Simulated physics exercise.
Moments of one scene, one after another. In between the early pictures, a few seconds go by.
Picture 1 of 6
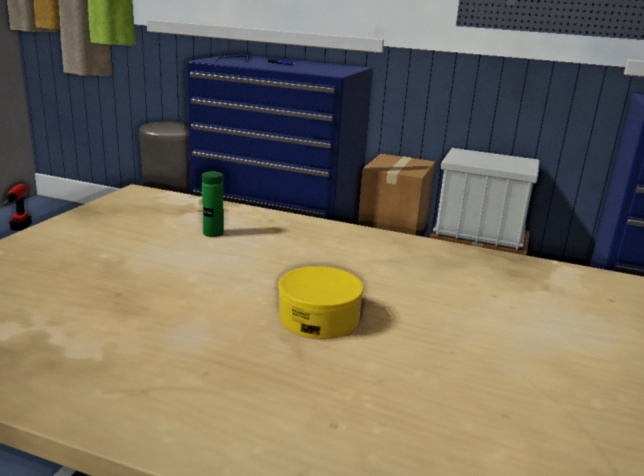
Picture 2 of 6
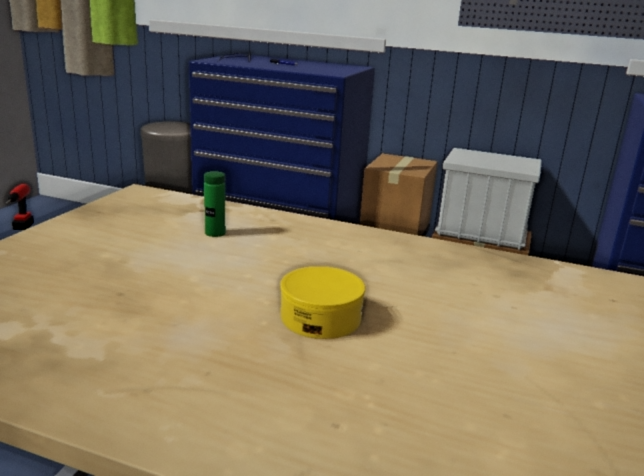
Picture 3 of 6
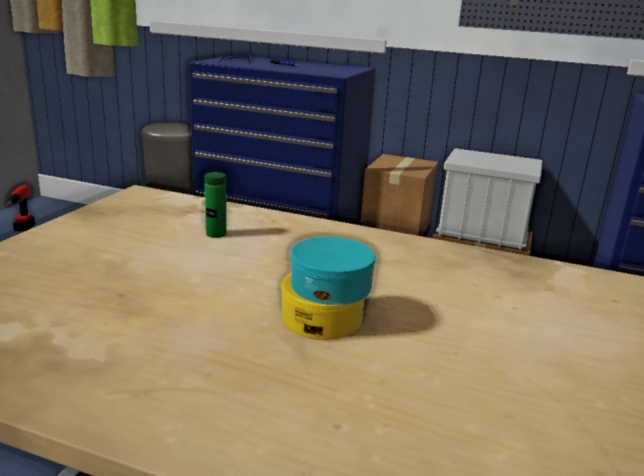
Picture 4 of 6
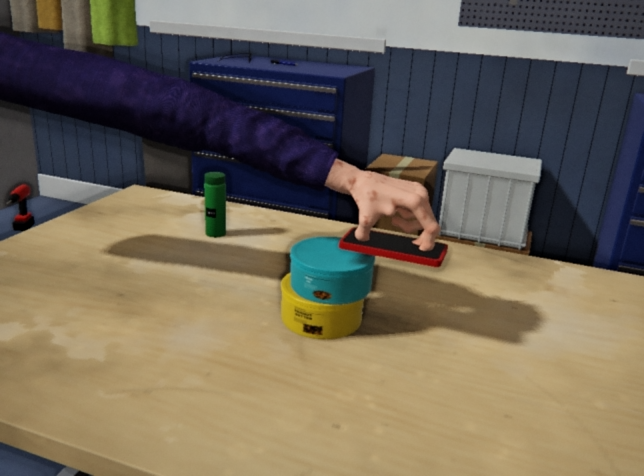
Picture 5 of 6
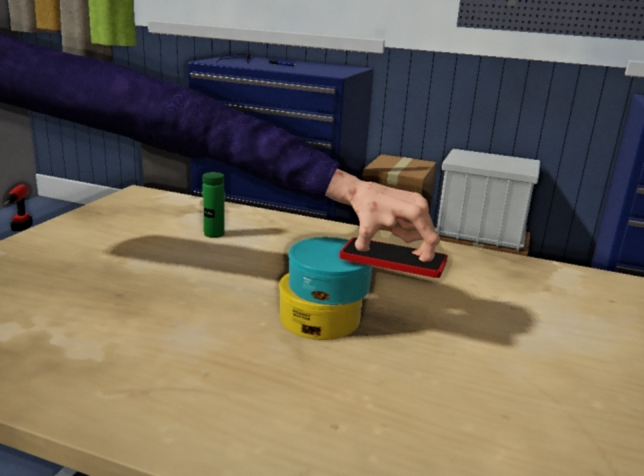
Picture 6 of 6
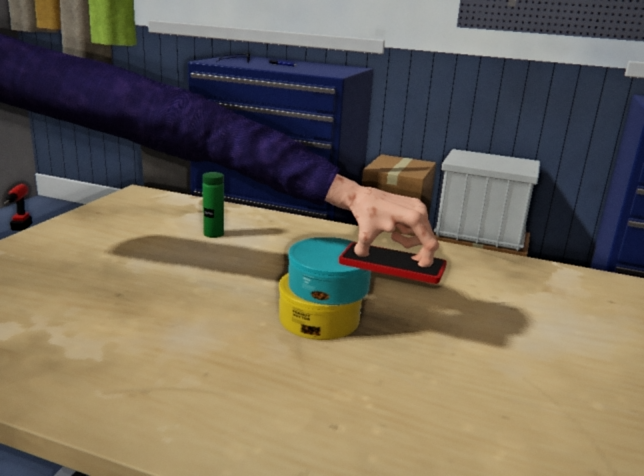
A turquoise tub appears on top of the yellow tub at the centre of a pale wooden workshop table, seen from slightly above by a camera that shifts only faintly. Behind them stand a green shaker to the left and, beyond the table, a blue drawer cabinet, a cardboard box and a white crate. A purple-sleeved arm then reaches in from the left, its hand lowering a red phone slightly onto the turquoise tub's right edge and keeping hold.
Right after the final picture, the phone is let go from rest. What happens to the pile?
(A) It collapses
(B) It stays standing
A, it collapses.
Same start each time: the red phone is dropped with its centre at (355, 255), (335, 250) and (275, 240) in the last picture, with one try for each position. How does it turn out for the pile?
First the pile remains standing, second it remains standing, third it topples.
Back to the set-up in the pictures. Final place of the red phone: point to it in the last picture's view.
Look around (386, 292) in the final frame.
Then, 0.36 s on from there, red phone now fallen.
Then, 0.72 s on from there, nothing new.
In the end, fallen, red phone; the other 3 unmoved. At the end, from the last picture's camera, red phone near (386, 292). The pile gives way.
